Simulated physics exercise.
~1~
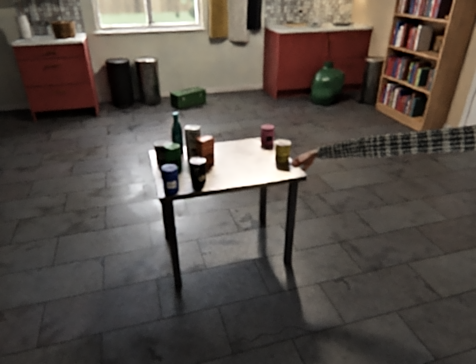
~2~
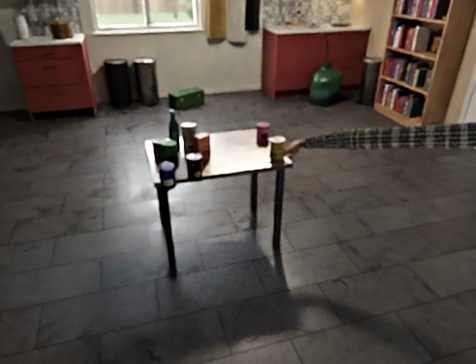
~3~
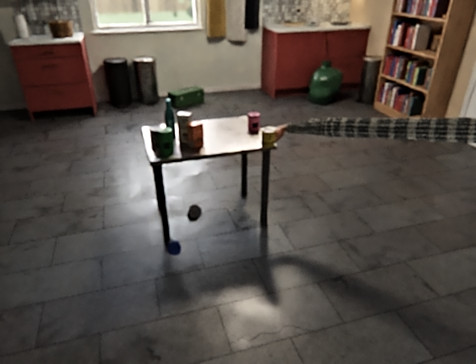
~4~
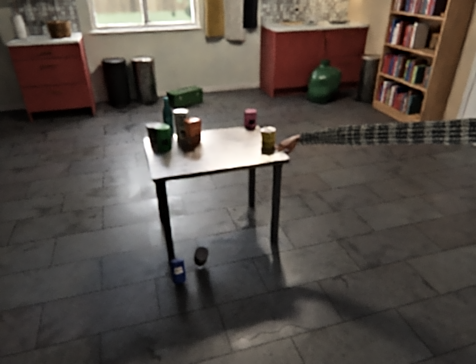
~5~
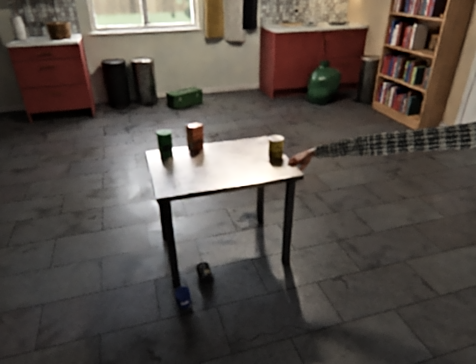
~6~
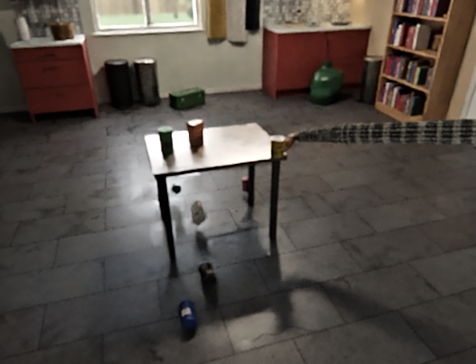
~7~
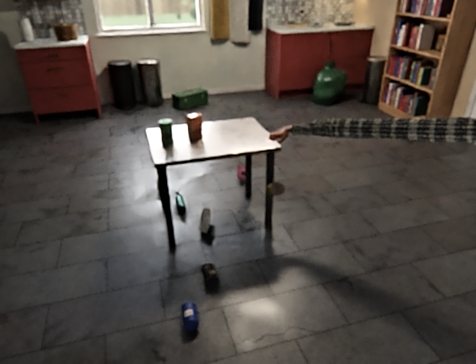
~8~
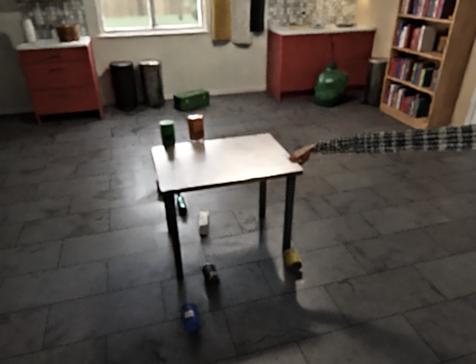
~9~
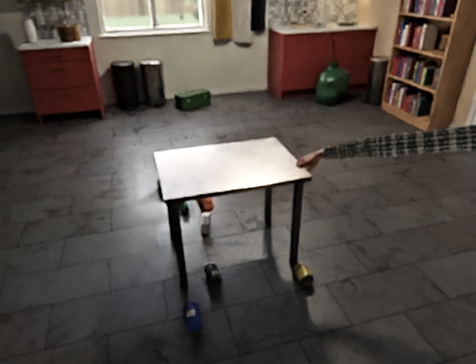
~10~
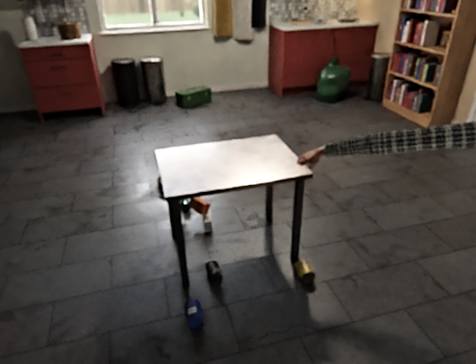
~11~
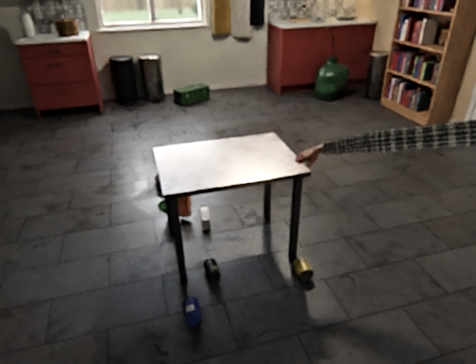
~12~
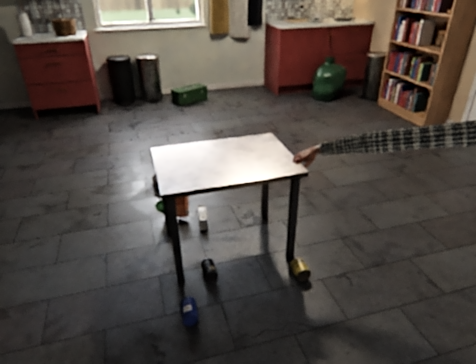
A small side table crowded with jars, tins, cartons and a bottle is jerked back and forth on a dark tiled floor, a hand in a checked sleeve at its right edge. The blue jar and a black tin drop off the near side first and land on the tiles. As the table keeps shifting, the white carton, the bottle and others fall, leaving a green jar, an orange carton and a yellow tin. The yellow tin goes next, then the last two. The table ends upright and bare, with fallen containers scattered beneath and around it.
